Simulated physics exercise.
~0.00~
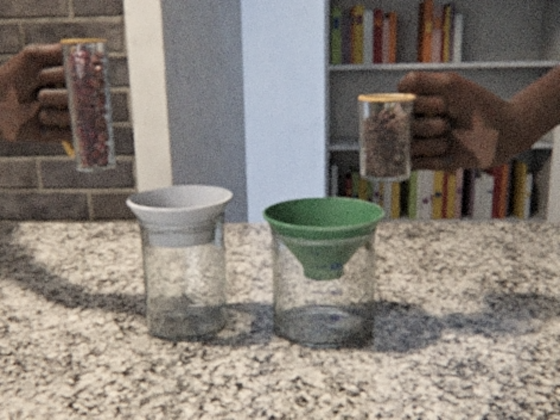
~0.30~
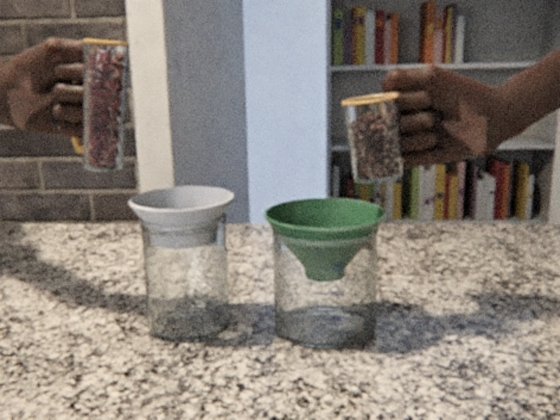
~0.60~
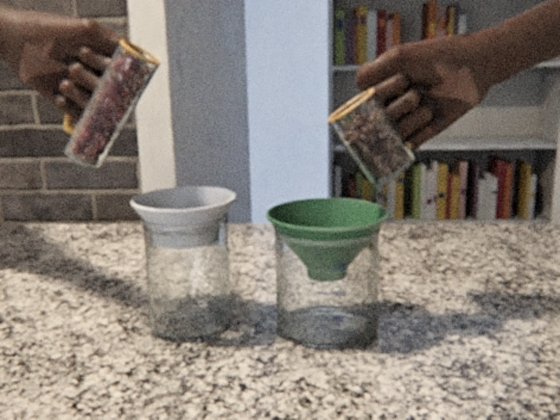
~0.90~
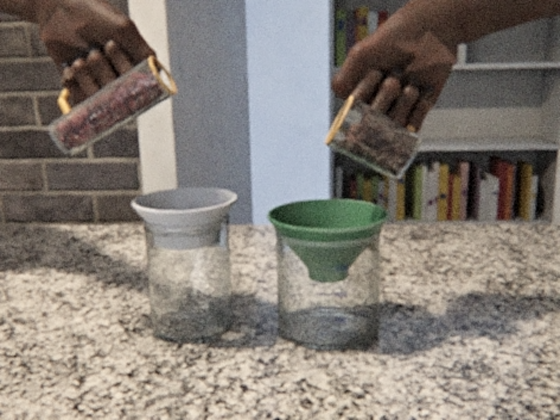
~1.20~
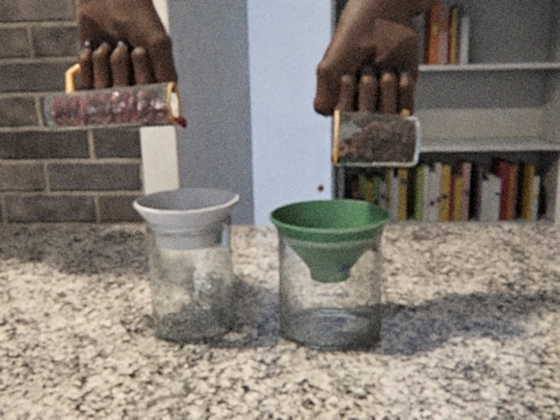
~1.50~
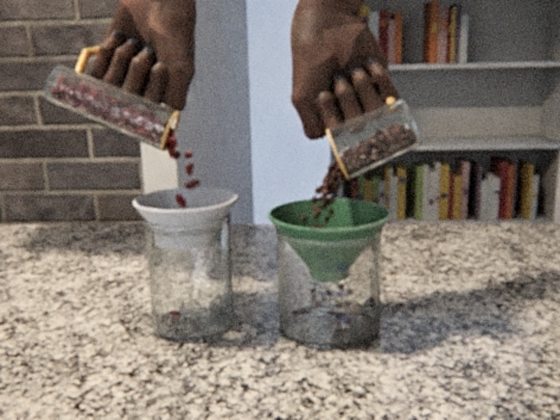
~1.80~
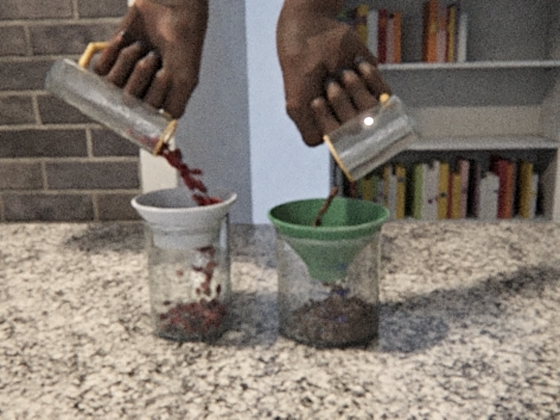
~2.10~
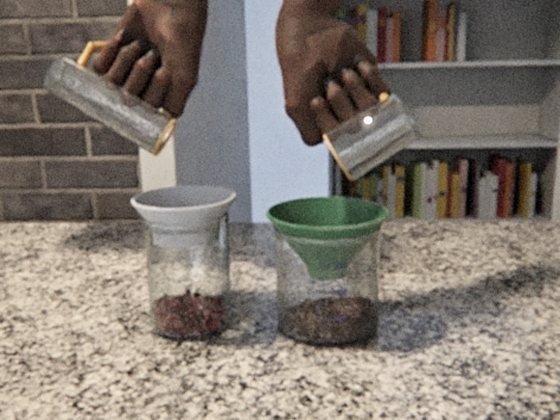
Two hands tip small dark pieces from clear cups through funnels into the jars below.
